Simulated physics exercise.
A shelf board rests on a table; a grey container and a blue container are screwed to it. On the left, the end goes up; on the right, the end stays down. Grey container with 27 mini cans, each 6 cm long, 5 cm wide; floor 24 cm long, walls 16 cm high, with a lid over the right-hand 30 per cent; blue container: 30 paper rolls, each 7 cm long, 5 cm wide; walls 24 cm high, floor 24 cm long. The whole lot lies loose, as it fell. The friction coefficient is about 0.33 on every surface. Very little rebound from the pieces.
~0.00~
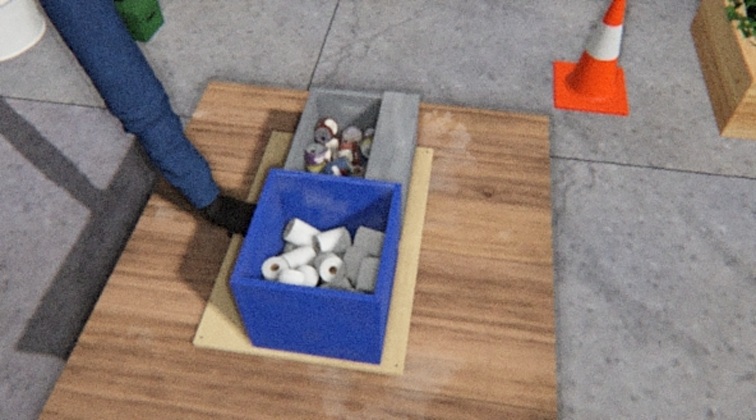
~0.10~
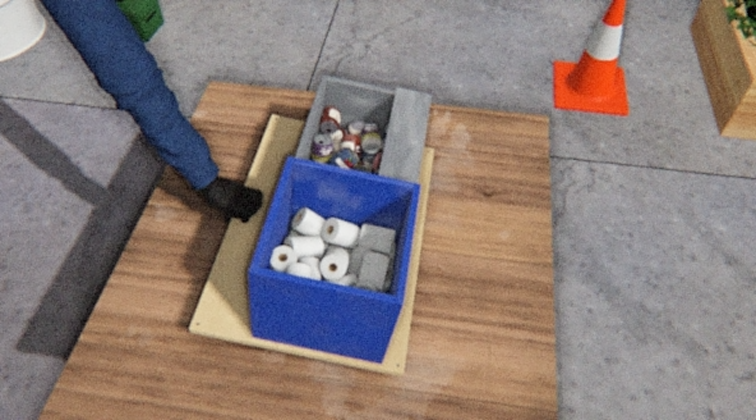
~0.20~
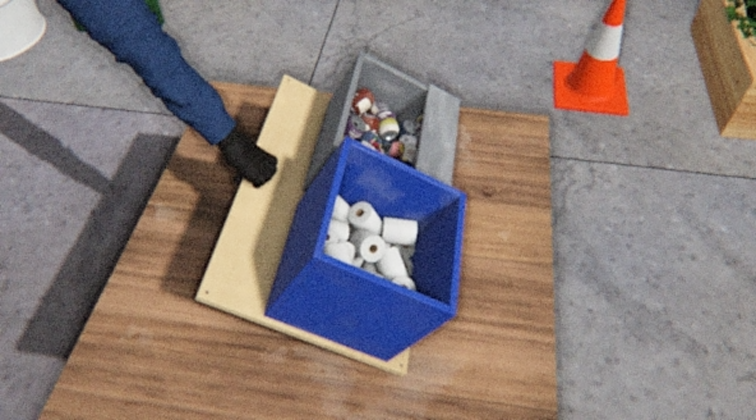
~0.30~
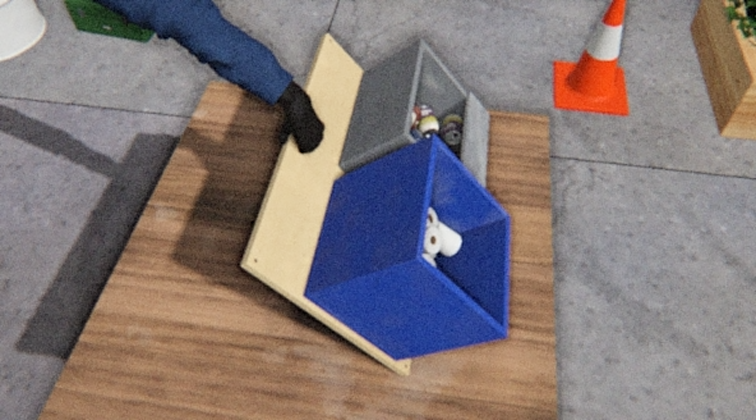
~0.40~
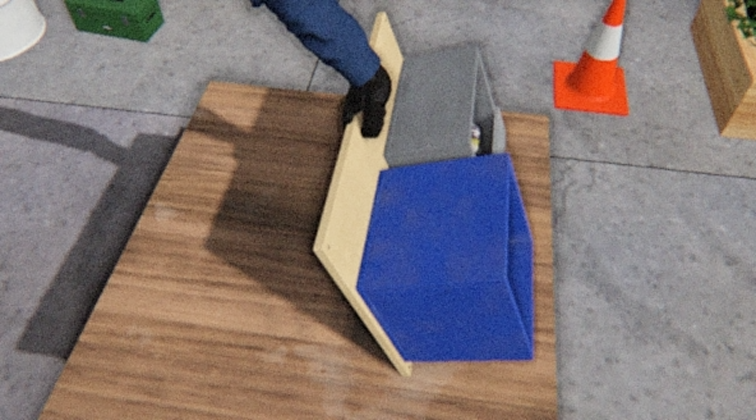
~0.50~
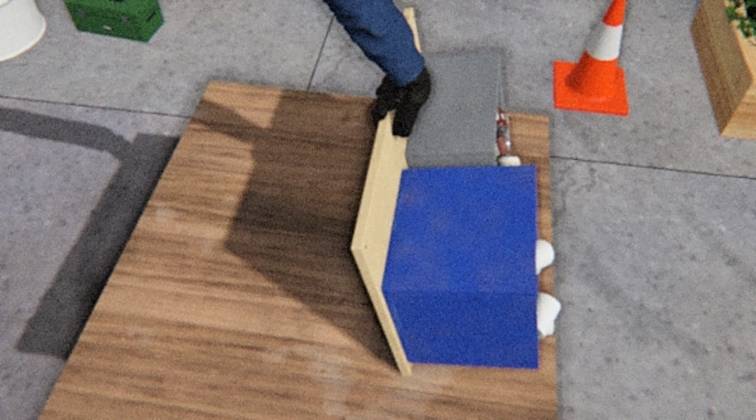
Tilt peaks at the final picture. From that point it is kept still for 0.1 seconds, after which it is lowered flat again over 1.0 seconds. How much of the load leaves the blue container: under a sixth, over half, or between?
Losses: One in six to half.
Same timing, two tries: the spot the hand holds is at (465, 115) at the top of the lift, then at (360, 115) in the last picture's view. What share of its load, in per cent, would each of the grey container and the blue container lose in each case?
Loss per try - grey container 40 / 0 percent, blue container 70 / 10 percent.
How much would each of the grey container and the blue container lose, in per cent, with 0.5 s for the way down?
Grey container 20, blue container 30 per cent.
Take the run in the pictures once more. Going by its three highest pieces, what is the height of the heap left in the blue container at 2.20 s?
12 cm or thereabouts.
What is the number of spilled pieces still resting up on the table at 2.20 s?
Roughly 1.
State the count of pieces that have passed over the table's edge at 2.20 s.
Roughly 12.
After 0.77 s, tilt 72°; 3 of 27 out of the grey container and 8 of 30 out of the blue container.
After 1.11 s, tilt 38°; 3 of 27 out of the grey container and 9 of 30 out of the blue container.
After 1.59 s, tilt 0°; 3 of 27 out of the grey container and 9 of 30 out of the blue container.
When it is over (at 2.20 s), 3 of 27 out of the grey container and 9 of 30 out of the blue container. Asked share, 9 of 30, 30 per cent.
